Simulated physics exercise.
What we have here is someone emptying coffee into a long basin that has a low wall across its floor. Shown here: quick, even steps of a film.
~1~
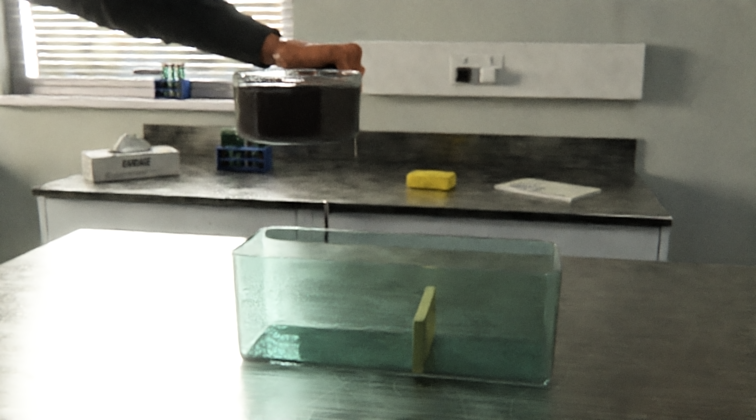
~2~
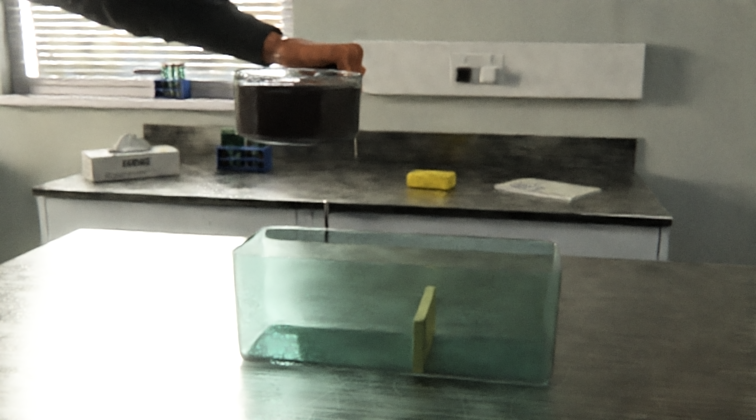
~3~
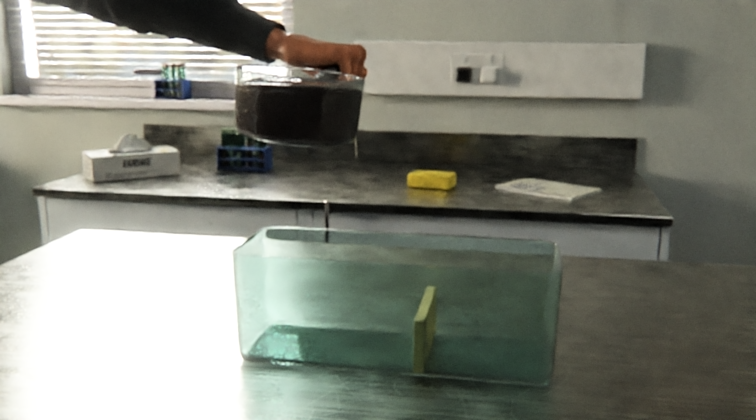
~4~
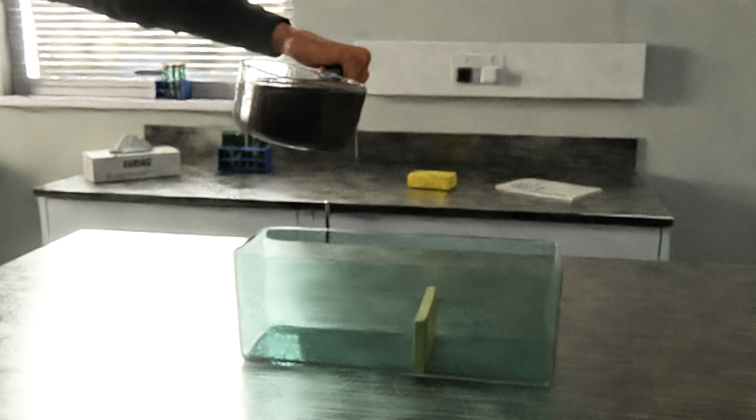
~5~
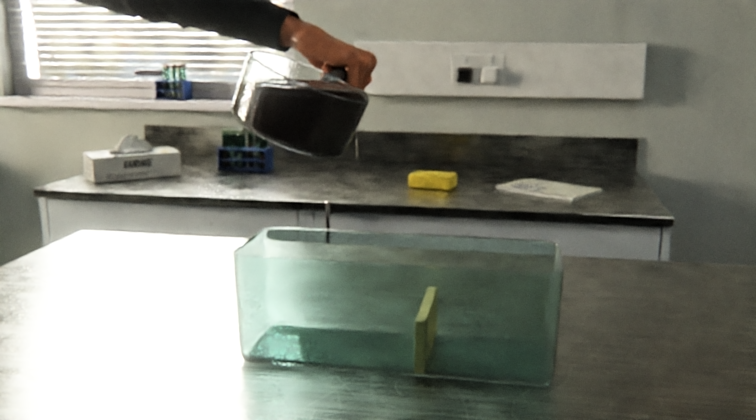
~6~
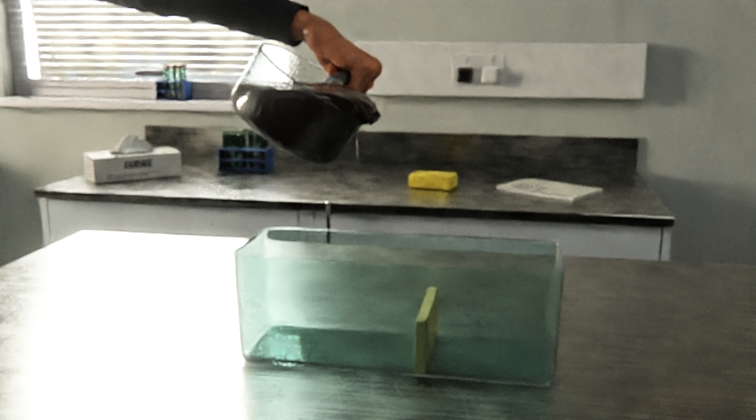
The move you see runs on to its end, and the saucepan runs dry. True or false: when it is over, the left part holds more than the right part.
True.
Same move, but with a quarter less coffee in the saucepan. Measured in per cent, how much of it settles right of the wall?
It comes to around 10 percent.
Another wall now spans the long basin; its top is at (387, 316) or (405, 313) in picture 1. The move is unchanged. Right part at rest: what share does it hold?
The first placement leaves close to 70 per cent, the second close to 55 per cent.
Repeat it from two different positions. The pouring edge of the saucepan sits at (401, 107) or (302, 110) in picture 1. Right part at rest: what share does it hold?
Roughly 65 in a hundred the first time and 5 in a hundred the second.
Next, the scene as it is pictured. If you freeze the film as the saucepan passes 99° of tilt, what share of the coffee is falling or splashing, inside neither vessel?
I'd reckon some 45 per cent.
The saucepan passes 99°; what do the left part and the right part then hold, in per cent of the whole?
Left part 15 %; right part 20 %.
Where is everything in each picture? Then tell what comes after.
It leans 0°; its right rim is at (359, 76); the coffee meets the walls at (242, 82) and (358, 84); the long basin's rim runs from (247, 241) to (559, 259); the wall's top is at (426, 304), in the first frame.
It leans 2°; its right rim is at (360, 78); the coffee meets the walls at (243, 81) and (358, 84), in the second frame.
It leans 6°; its right rim is at (362, 83); the coffee meets the walls at (244, 80) and (360, 86), in the third frame.
It leans 13°; its right rim is at (364, 92); the coffee meets the walls at (245, 81) and (363, 88), in the fourth frame.
It leans 23°; its right rim is at (366, 103); the coffee meets the walls at (244, 85) and (369, 97); 1 per cent is over the edge, in the fifth frame.
It leans 34°; its right rim is at (365, 117); the coffee meets the walls at (243, 84) and (354, 101); 7 per cent is over the edge, in the sixth frame.
A moment on, the tilt is 99° and 20 per cent is still to pour, 16 is left of the wall and 19 right of it.
Next, the tilt is 113° and 3 per cent is still to pour, 62 is left of the wall and 29 right of it.
Then the tilt is 113° and 0 per cent is still to pour, 63 is left of the wall and 29 right of it.
Later the tilt is 113° and 0 per cent is still to pour, 65 is left of the wall and 30 right of it.
At rest 65 per cent lies left of the wall, 30 right of it and 5 outside.
